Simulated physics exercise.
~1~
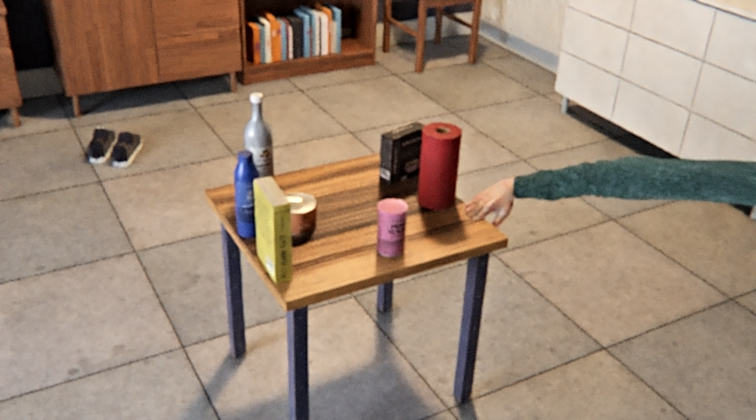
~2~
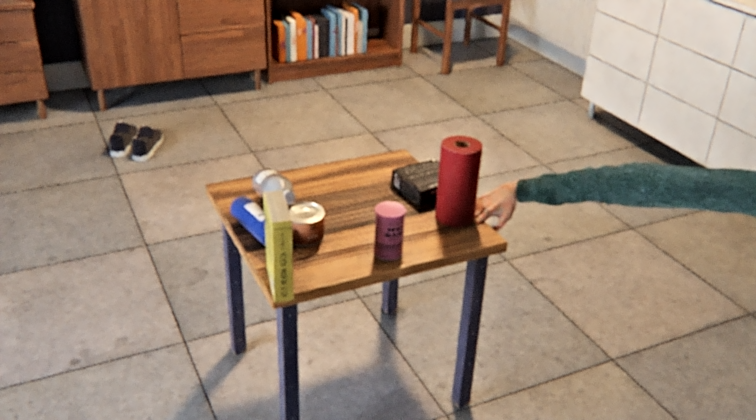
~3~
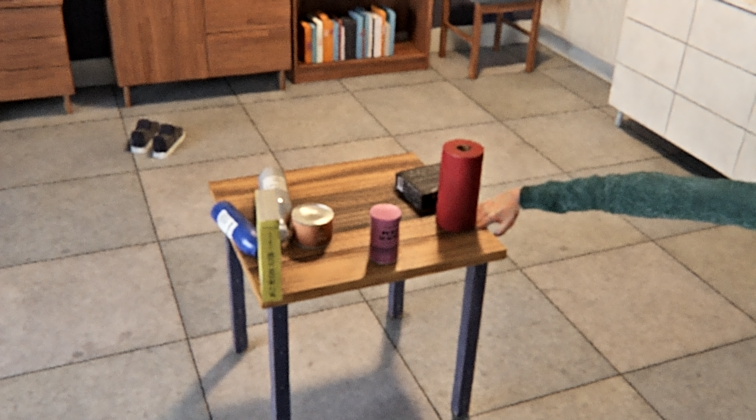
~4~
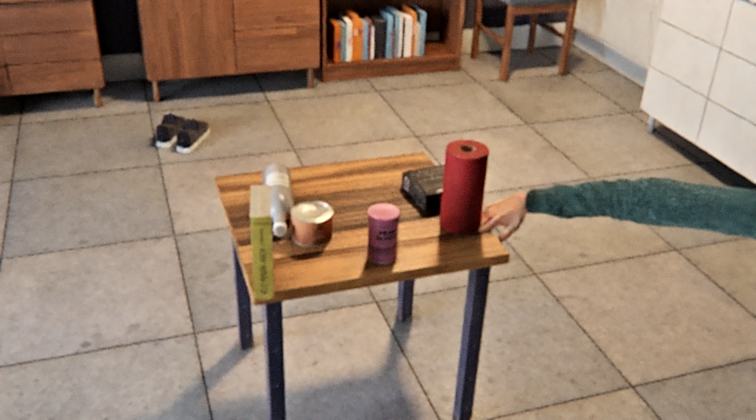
In a tiled room with wooden cabinets and a bookshelf, a green-sleeved hand reaches from the right to the edge of a small wooden side table holding seven things. The blue bottle, white bottle and black packet stand upright at first, then all topple onto their sides. The blue bottle shifts to the left edge beside the yellow book, then drops out of sight. At the end the white bottle and black packet lie on the tabletop, while the yellow book, pink tin, copper-coloured tub and tall red roll still stand, the hand still at the edge.
